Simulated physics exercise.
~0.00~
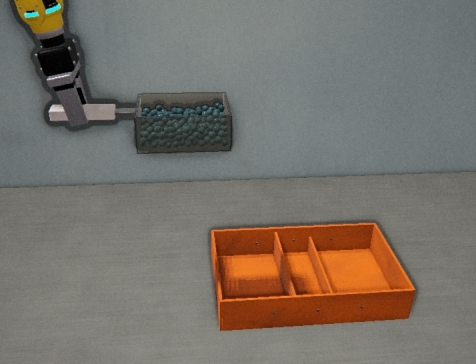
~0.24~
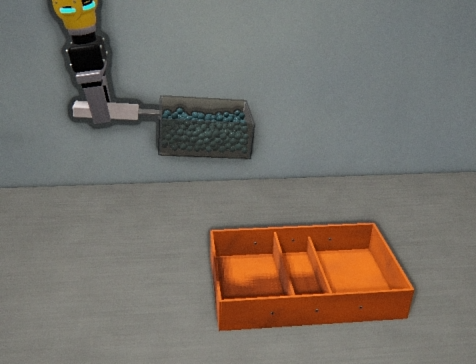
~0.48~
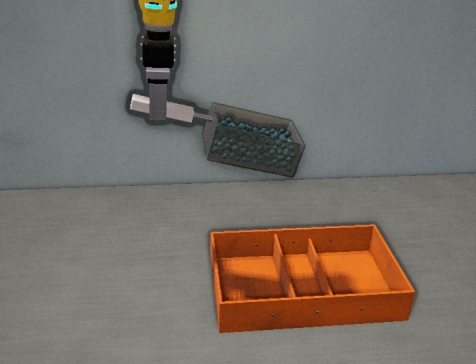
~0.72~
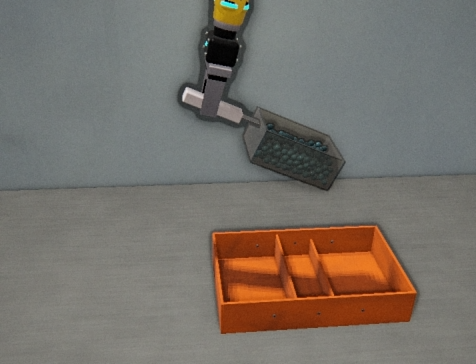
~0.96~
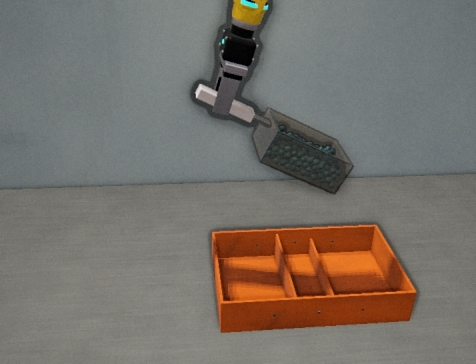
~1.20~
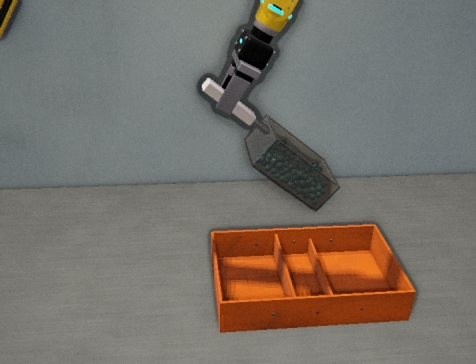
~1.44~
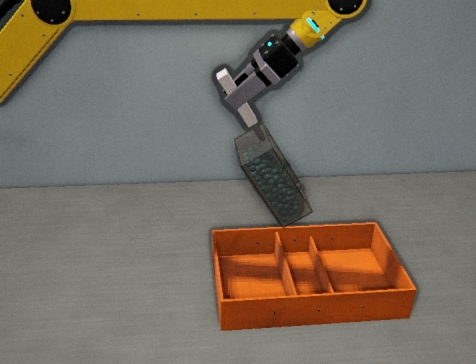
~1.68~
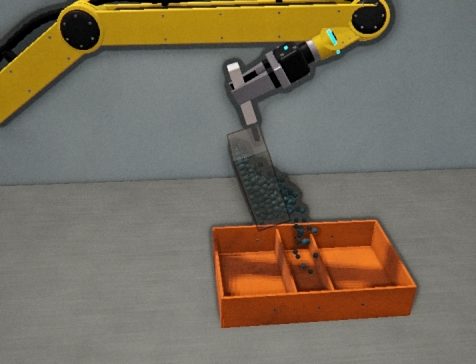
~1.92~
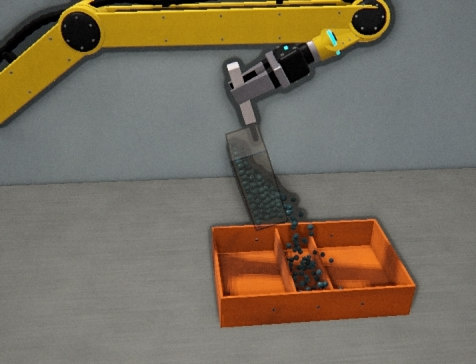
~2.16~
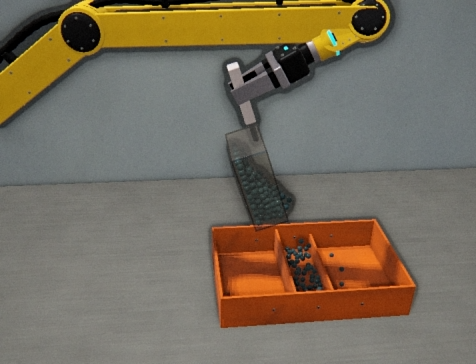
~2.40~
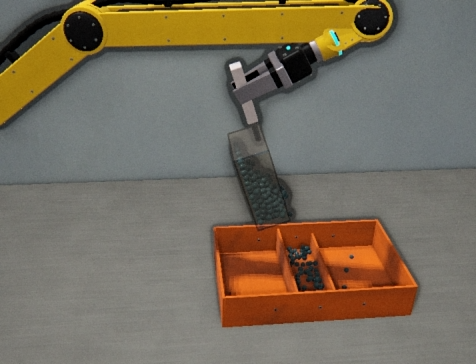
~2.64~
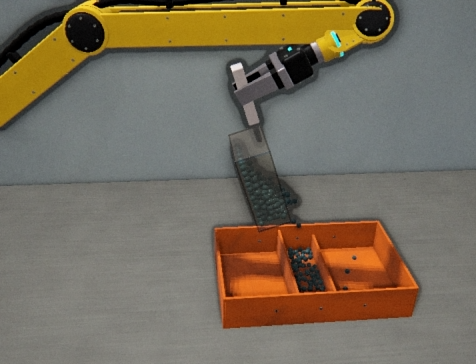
At first, a robot arm holds a clear box of small dark teal beads above and to the left of an orange crate split into three parts. The arm carries the box right, tipping its far end gradually downward. It then draws back slightly left and lowers, tilting the box steeply until its mouth hangs just over the crate. Beads spill into the narrow middle part, and a few scatter into the right part. The flow stops while the arm holds still, leaving a pile in the middle and many beads still in the tilted box.
